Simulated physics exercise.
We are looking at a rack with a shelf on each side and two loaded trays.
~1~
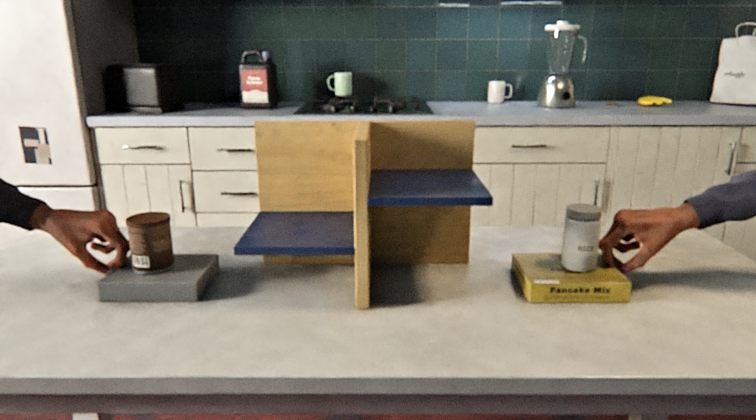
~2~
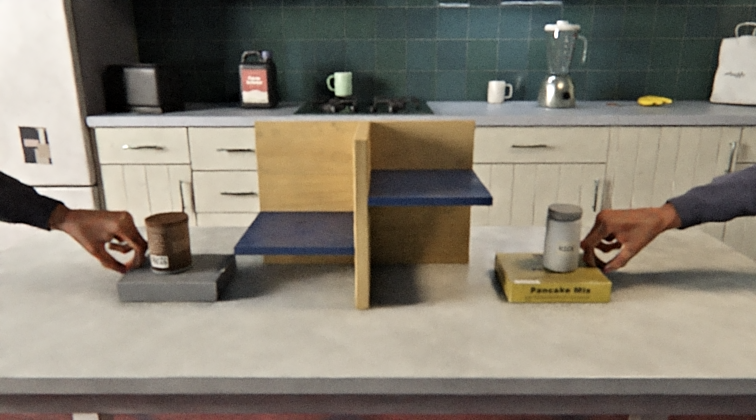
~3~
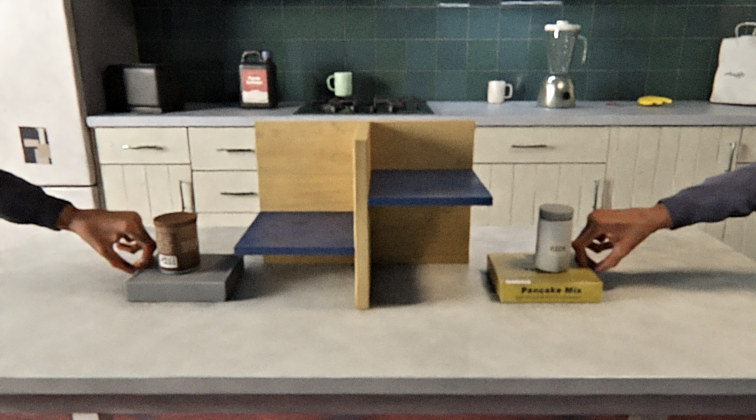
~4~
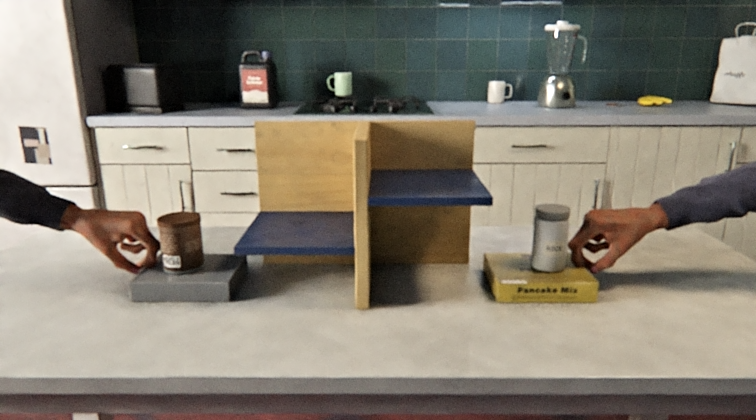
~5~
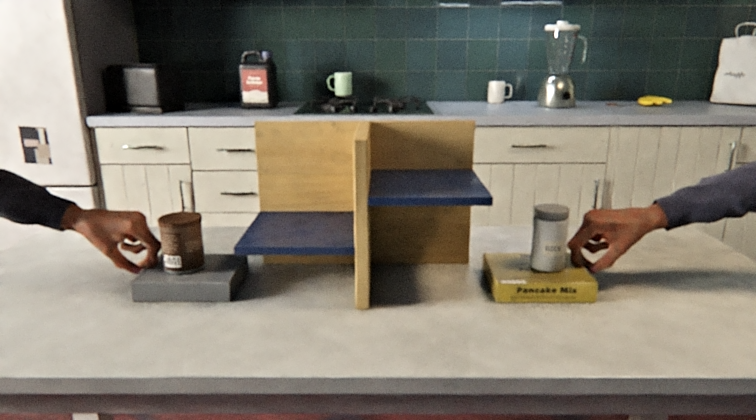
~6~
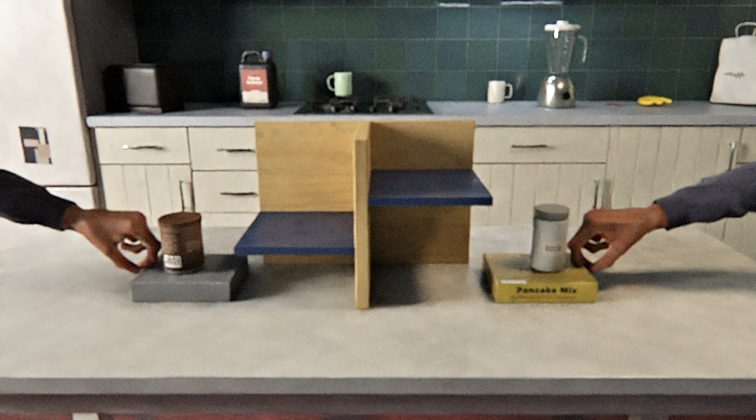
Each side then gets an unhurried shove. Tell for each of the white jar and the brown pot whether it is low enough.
White jar - low enough. Brown pot - not low enough.
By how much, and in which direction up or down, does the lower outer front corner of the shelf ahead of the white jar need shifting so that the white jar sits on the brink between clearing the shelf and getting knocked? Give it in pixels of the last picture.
A shift of 20 pixels, going down.
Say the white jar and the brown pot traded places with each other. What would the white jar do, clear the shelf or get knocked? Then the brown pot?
The white jar hits the shelf, while the brown pot goes under.
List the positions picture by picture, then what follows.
The first frame shows hands sliding the things forward; white jar (581, 237); brown pot (151, 242); yellow box (567, 276).
The second frame shows hands sliding the things forward; brown pot (169, 242); grey tray (180, 276).
The third frame shows hands sliding the things forward; white jar (554, 237); shelf (364, 209).
The fourth frame shows hands sliding the things forward; brown pot (182, 242); yellow box (537, 276).
The fifth frame shows hands sliding the things forward; white jar (550, 237); grey tray (193, 276).
The sixth frame shows hands sliding the things forward; white jar (550, 237); brown pot (182, 242); shelf (364, 209).
Then, 1.80 s past the last view, white jar riding along near (470, 238); brown pot leaning 12° off how it started near (228, 243).
Finally, the white jar rides in untouched, near (444, 238); the brown pot gets scraped off its spot, near (194, 267).
